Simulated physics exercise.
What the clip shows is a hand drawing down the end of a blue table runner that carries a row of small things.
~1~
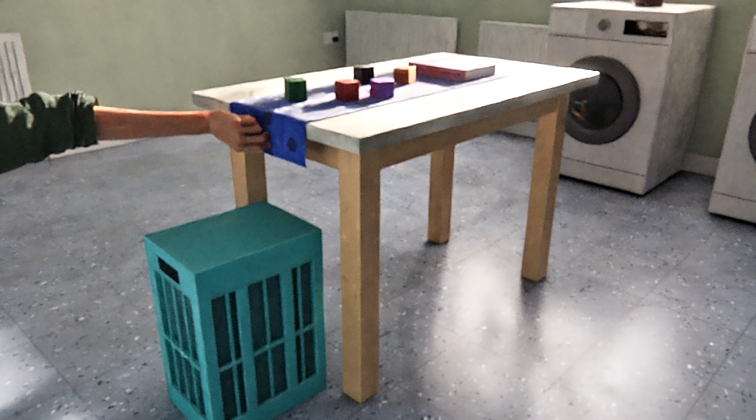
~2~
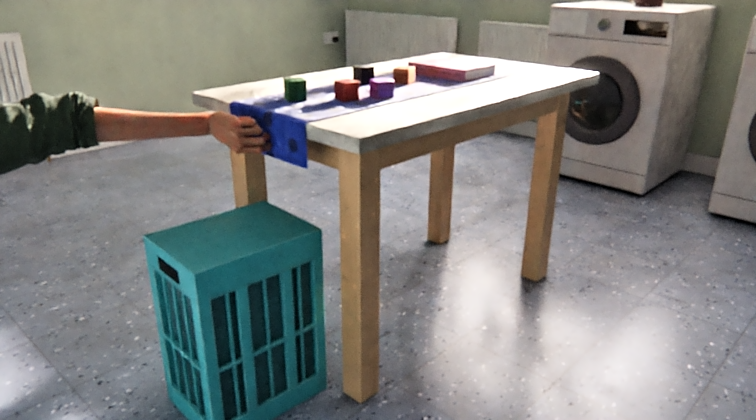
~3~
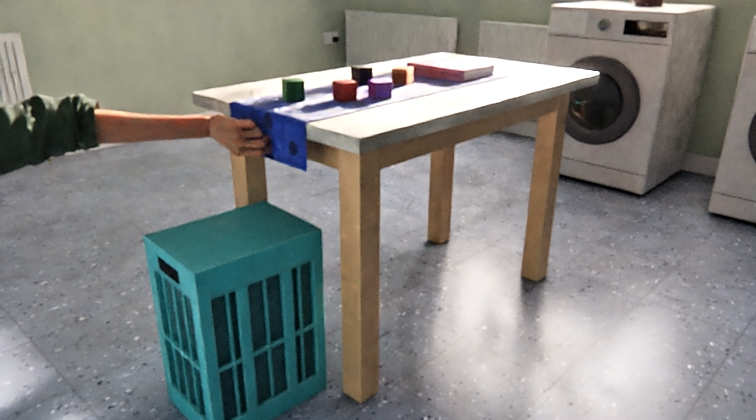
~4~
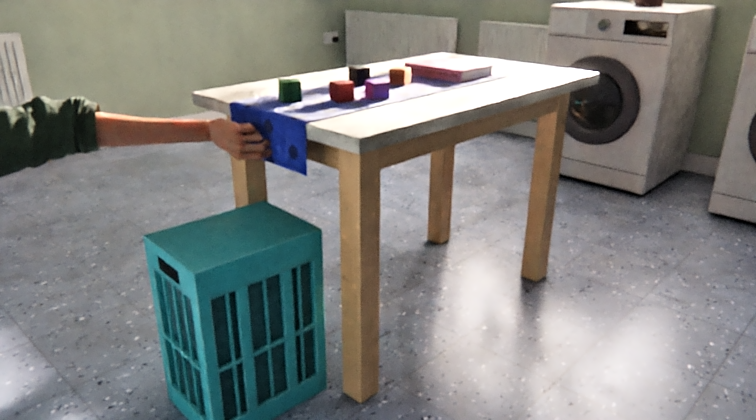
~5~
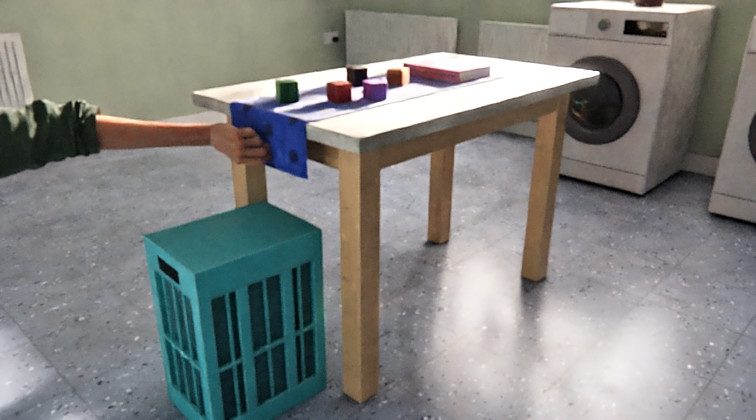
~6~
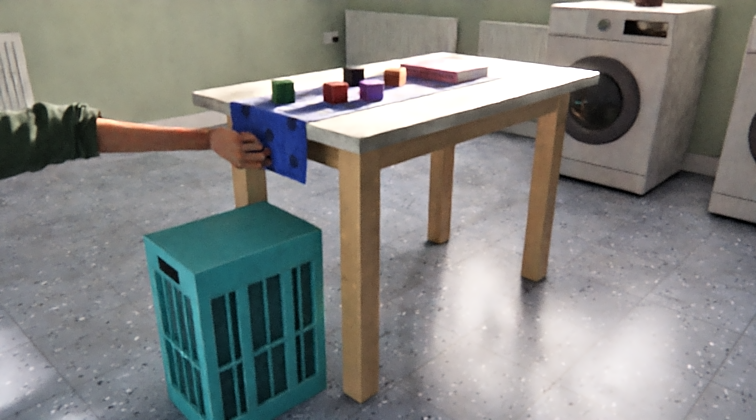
In a room with washing machines, a hand gripped a blue cloth on a white-topped table and slowly drew its end down a little, and the small coloured cubes on it shifted slightly left.
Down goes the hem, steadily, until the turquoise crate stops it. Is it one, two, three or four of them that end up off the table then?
One leaves.
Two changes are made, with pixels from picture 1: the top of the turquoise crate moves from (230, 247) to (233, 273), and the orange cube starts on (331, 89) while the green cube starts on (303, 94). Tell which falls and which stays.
Well, the orange cube is safe, and the green cube is dislodged.
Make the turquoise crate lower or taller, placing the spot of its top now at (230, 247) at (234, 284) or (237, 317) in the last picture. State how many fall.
First height: 2; second height: 3.
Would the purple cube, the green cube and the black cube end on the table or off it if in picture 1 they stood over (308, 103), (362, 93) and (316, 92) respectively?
Start with the purple cube, which is lost; next the green cube, which is kept; last the black cube, which is kept.
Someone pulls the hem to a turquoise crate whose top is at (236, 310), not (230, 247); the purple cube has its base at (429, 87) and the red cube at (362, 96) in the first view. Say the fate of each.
The purple cube ends up still on top and the red cube ends up off the top.
Early on, hem near (270, 198); all still up.
Midway, hem on the crate; green cube gone.
Finally, hem on the crate; green cube gone. Over the edge go one.
